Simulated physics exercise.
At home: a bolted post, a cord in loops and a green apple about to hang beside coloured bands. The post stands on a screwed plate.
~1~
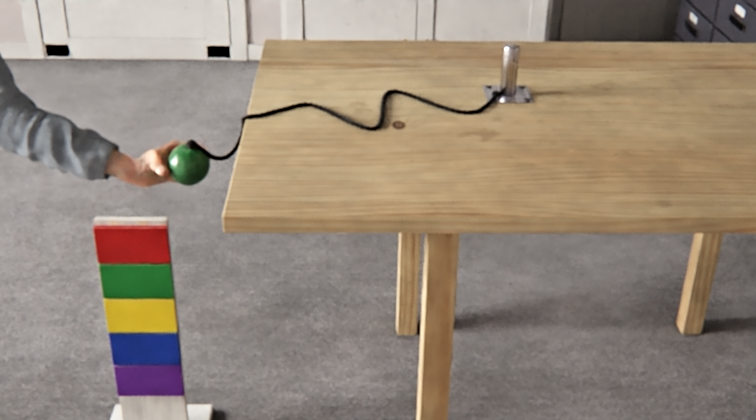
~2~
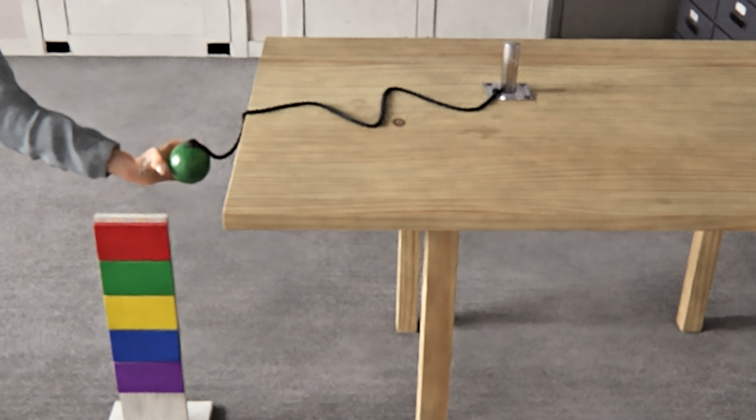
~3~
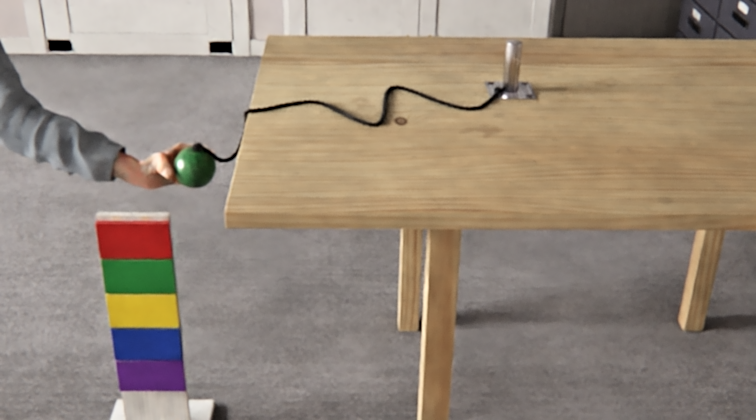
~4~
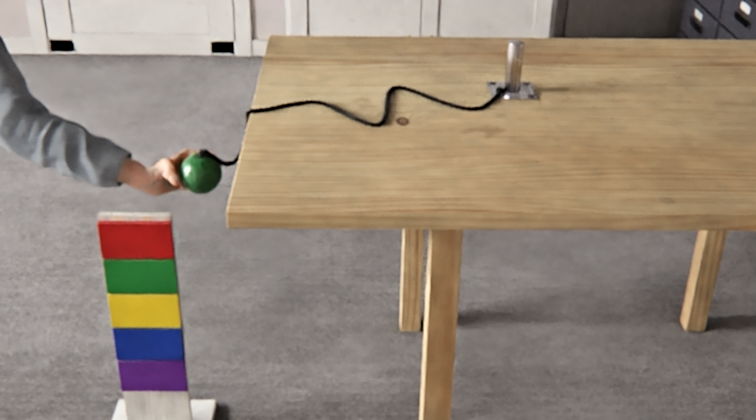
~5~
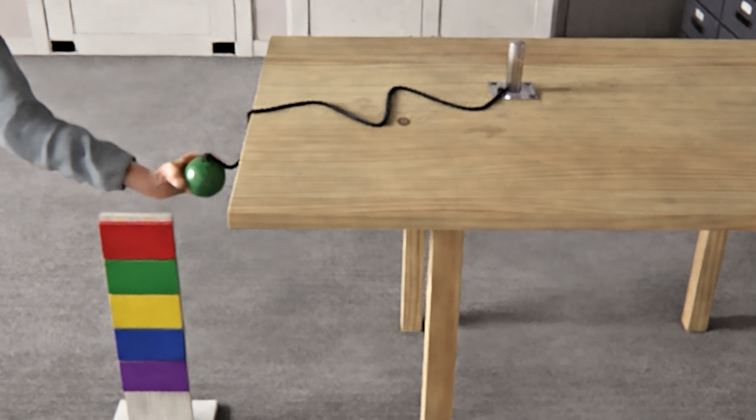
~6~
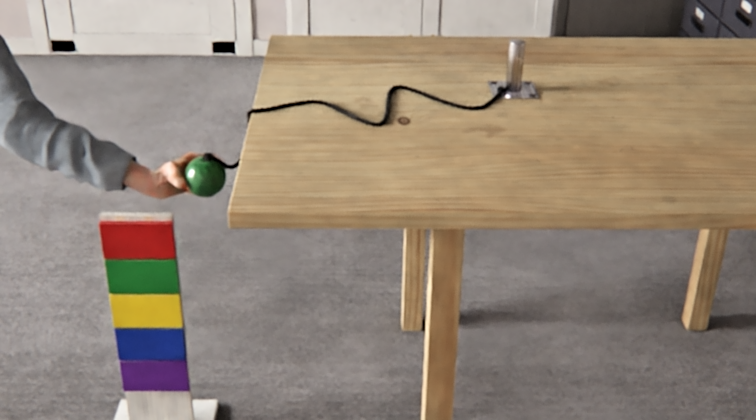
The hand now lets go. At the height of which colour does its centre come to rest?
Its centre hangs level with the blue band.
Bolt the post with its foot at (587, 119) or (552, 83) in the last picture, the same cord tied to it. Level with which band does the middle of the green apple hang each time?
It would be yellow; yellow.
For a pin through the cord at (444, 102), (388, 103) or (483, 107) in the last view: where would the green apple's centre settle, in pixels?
The places are (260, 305), (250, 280) and (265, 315).
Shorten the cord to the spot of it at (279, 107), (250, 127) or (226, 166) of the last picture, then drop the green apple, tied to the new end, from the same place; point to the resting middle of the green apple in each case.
About (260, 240), (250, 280) and (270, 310).
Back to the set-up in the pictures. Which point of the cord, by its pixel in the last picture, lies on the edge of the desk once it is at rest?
It lies at about (378, 125).
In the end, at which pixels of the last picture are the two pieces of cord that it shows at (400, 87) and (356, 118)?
Near (354, 100) and (253, 138).
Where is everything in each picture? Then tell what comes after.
Green apple (189, 165); red (132, 246); green (136, 282); yellow (141, 317); blue (145, 350); purple (149, 381), in the first frame.
Green apple (190, 163); cord through (483, 106) (411, 93) (382, 114) (334, 111) (254, 113), in the second frame.
Green apple (195, 167), in the third frame.
Green apple (201, 173); cord through (487, 105) (415, 92) (386, 113) (337, 110) (257, 112), in the fourth frame.
Green apple (205, 177), in the fifth frame.
Green apple (205, 177); cord through (488, 104) (416, 91) (387, 112) (339, 110) (259, 112), in the sixth frame.
A little later, apple near (293, 320); level with blue.
Next, apple near (244, 331); level with blue.
When it is over, apple near (270, 329); level with blue. Its middle rests at the blue band.
